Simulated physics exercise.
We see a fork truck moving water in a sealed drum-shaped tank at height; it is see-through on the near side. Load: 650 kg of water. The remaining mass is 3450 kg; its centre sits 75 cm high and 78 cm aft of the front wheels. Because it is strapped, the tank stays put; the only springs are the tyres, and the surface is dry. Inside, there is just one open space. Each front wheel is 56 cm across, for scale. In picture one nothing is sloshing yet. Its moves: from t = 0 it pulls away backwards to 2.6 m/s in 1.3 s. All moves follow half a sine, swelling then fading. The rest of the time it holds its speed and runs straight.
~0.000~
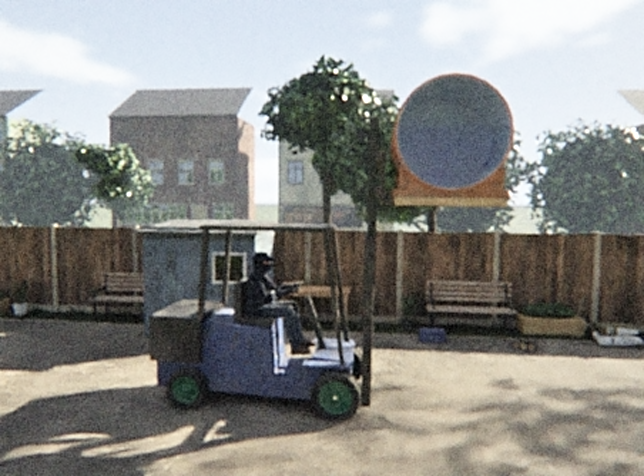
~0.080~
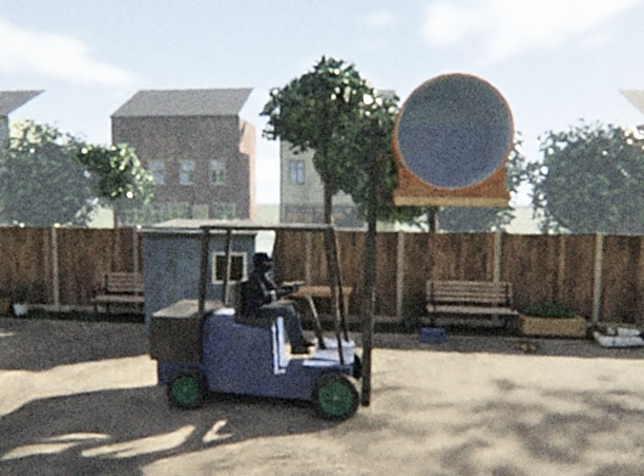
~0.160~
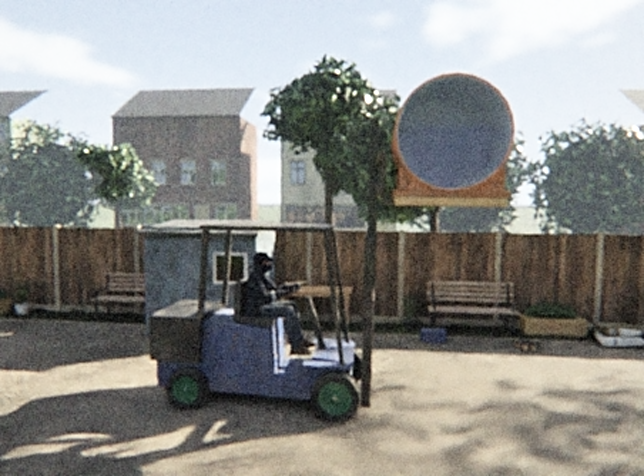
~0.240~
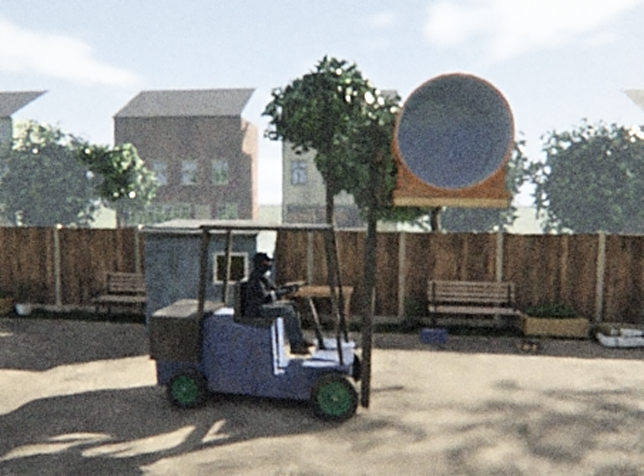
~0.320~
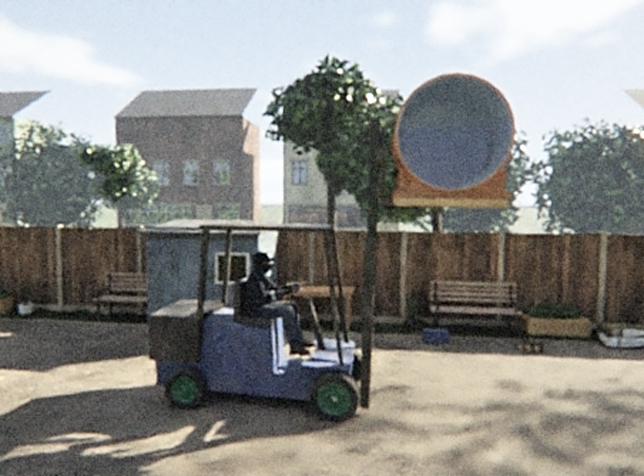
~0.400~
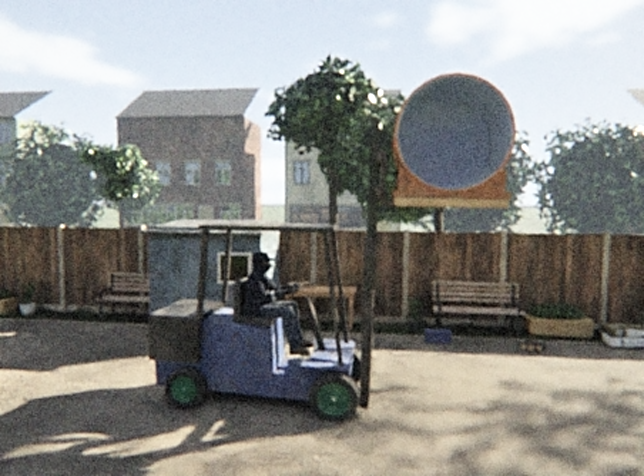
The clip shows a blue forklift with a seated driver holding a large round load in an orange frame high on its mast, edging very slightly backwards, leftward, past a wooden fence and benches while the load stays raised and level.
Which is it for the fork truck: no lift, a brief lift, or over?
It holds steady.
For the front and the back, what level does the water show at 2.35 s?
Level: ~ 84 cm in front; 52 cm behind.
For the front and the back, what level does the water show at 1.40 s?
About 60 cm at the front, 76 cm at the back.
After 0.75 s the lean is 1° nose down, wheels down; the liquid stands 43 cm at the back and 93 cm at the front.
After 1.40 s the lean is 0°, wheels down; the liquid stands 75 cm at the back and 60 cm at the front.
After 2.35 s the lean is 0°, wheels down; the liquid stands 51 cm at the back and 84 cm at the front.
After 4.28 s no wheel has left the ground; at worst the lighter axle bore 0 per cent of the weight.
